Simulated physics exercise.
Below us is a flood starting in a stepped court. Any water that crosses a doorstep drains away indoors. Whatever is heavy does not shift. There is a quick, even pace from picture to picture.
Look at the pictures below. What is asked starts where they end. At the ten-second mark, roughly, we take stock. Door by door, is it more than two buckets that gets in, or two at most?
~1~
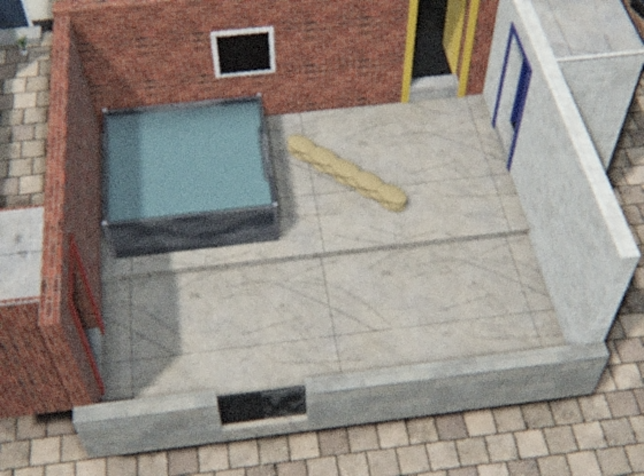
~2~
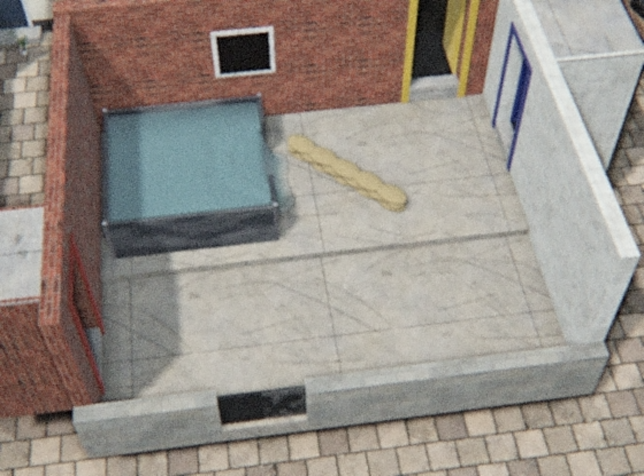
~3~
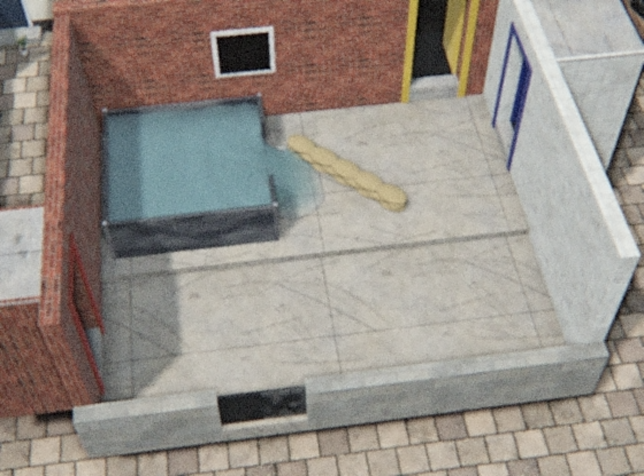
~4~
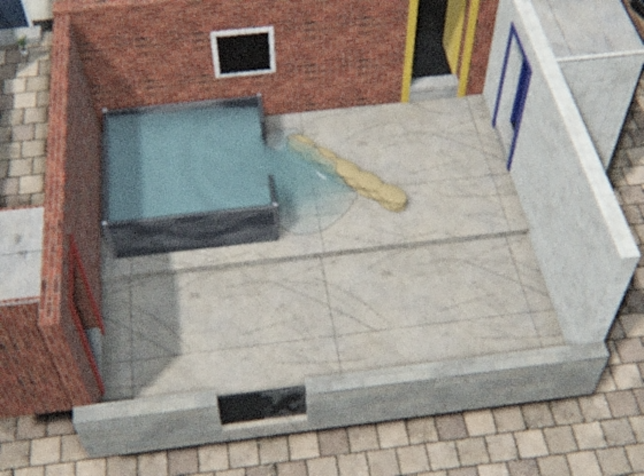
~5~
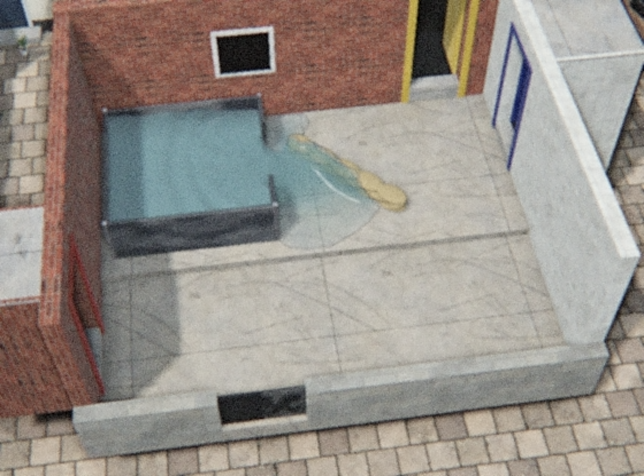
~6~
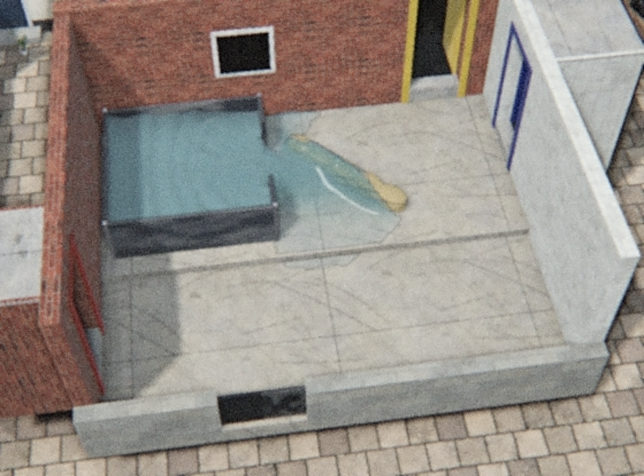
Red door - two at most; blue door - two at most; yellow door - two at most.
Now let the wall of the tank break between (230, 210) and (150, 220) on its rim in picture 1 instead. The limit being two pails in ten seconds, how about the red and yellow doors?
Well, red gets more, but yellow gets less.
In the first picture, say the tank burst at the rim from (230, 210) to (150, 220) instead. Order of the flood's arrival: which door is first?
Answer: The one in red.
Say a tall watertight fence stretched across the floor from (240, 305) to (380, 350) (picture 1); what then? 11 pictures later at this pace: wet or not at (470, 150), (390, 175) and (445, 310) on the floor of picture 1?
Lab note - point 1: Inundated; point 2: Inundated; point 3: Inundated.
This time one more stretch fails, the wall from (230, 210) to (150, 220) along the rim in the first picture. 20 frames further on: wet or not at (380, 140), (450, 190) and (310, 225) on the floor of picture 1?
As listed: Dry, clear, clear.
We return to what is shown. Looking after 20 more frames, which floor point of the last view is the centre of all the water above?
Near (300, 219) in the last view.
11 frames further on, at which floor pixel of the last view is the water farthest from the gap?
The farthest wet spot is near (567, 371).
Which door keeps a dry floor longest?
My pick is the one in red.
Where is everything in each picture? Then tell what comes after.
Still water in the tank at (187, 160), in the first picture.
The front is at (284, 209), out from the gap at (267, 173), in the second picture.
The front is at (316, 203), out from the gap at (267, 174), in the third picture.
The front is at (352, 193), out from the gap at (267, 174), in the fourth picture.
The front is at (376, 205), out from the gap at (267, 173), in the fifth picture.
Water pours out at (267, 173) and has run to (395, 220), in the sixth picture.
A moment on, water covers 35 % of the floor; the red door not reached, the blue door not reached, the yellow door not reached.
Next, water covers 60 % of the floor; the red door not reached, the blue door wet at the sill, nothing in, the yellow door wet at the sill, nothing in.
Then, water covers 65 % of the floor; the red door not reached, the blue door wet at the sill, nothing in, the yellow door wet at the sill, nothing in.
Later, water covers 90 % of the floor; the red door wet at the sill, nothing in, the blue door wet at the sill, nothing in, the yellow door wet at the sill, nothing in.
In the end, water covers 95 % of the floor; the red door wet at the sill, nothing in, the blue door wet at the sill, nothing in, the yellow door wet at the sill, nothing in.
